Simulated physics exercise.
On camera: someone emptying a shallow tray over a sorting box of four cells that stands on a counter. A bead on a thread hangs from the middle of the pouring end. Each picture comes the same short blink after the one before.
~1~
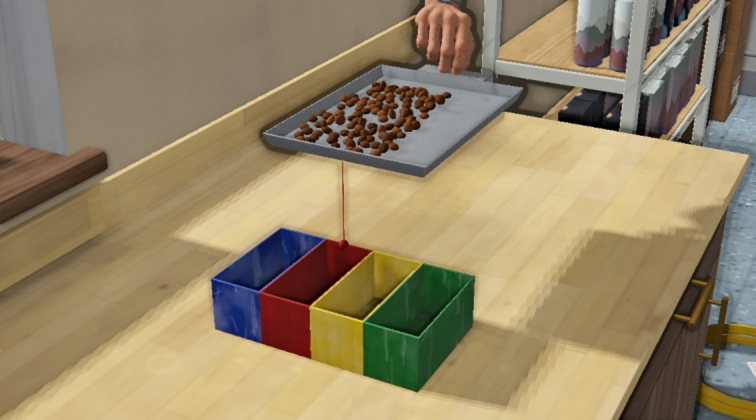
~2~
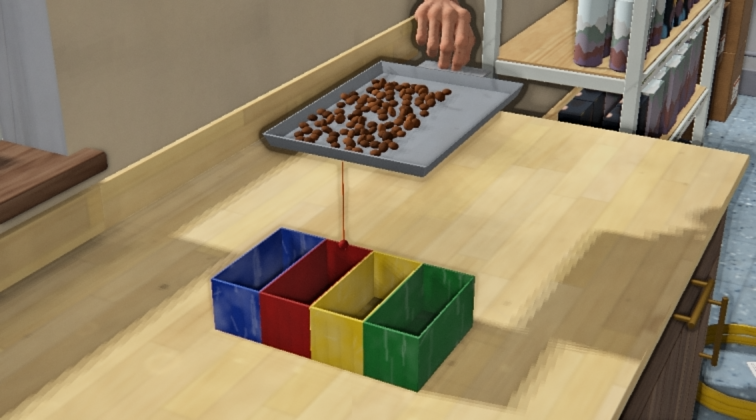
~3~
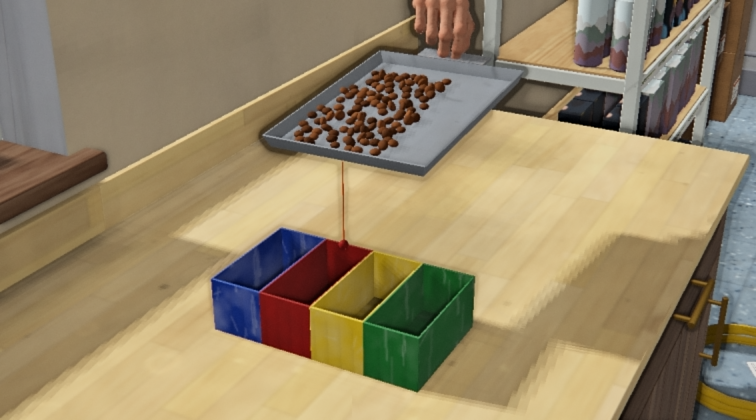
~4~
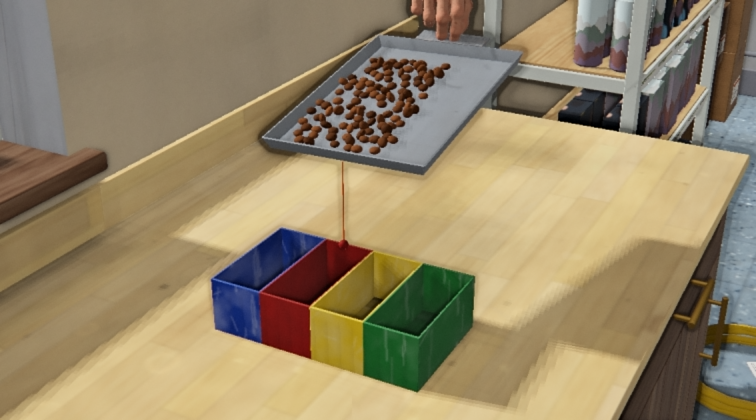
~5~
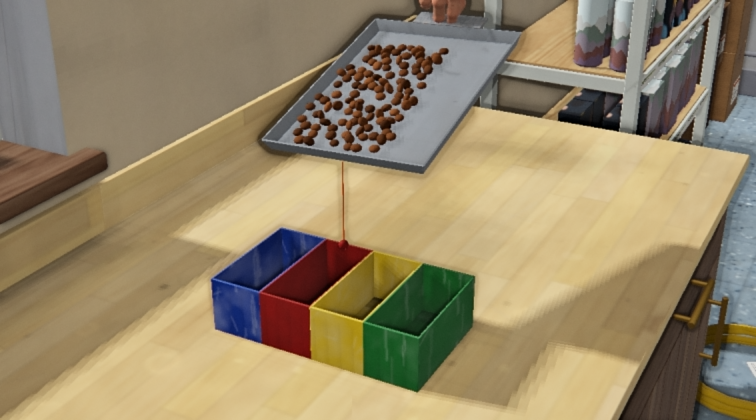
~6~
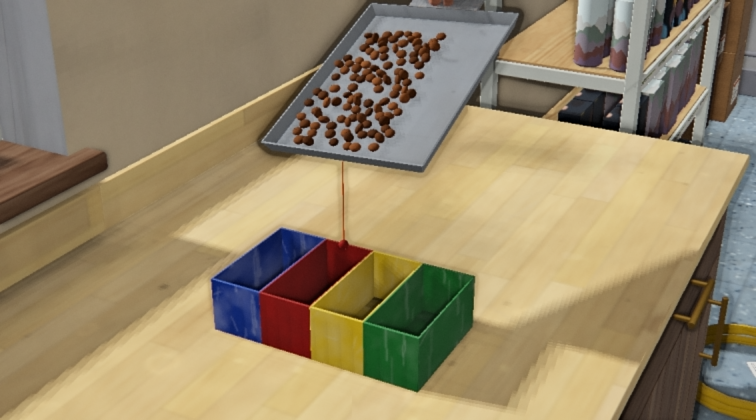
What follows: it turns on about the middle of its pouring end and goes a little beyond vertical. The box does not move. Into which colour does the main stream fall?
Fullest: The blue cell.
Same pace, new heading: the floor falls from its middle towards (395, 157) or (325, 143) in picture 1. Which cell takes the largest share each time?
First the green cell, then that blue cell.
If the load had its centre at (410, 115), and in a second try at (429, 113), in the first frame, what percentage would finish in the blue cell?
Roughly 40 per cent, and 40 per cent.
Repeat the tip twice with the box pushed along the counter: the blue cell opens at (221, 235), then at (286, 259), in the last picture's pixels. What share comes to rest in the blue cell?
In turn 10 and 50 in a hundred.
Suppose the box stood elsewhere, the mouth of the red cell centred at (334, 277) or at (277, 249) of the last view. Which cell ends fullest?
The first try: The blue one. The second: The red one.
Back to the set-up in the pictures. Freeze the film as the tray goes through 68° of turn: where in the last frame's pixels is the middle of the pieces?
Around (300, 151).
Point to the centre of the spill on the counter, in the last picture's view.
At about (161, 302).
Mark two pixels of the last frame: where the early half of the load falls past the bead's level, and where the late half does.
Around (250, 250) and then (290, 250).
Shortly afterwards, tray tipped steeply; near two thirds on the tray; only a few in the blue cell; only a few in the red cell; near a quarter falling or outside the box.
Next, tray tipped past a quarter turn; near half in the blue cell; near a quarter in the red cell; only a few in the yellow cell; near a quarter falling or outside the box.
Some moments later, tray tipped past a quarter turn; near half in the blue cell; near a quarter in the red cell; a little in the yellow cell; near a quarter falling or outside the box.
In the end, tray tipped past a quarter turn; near half in the blue cell; near a quarter in the red cell; a little in the yellow cell; none at all in the green cell; near a quarter outside the box.
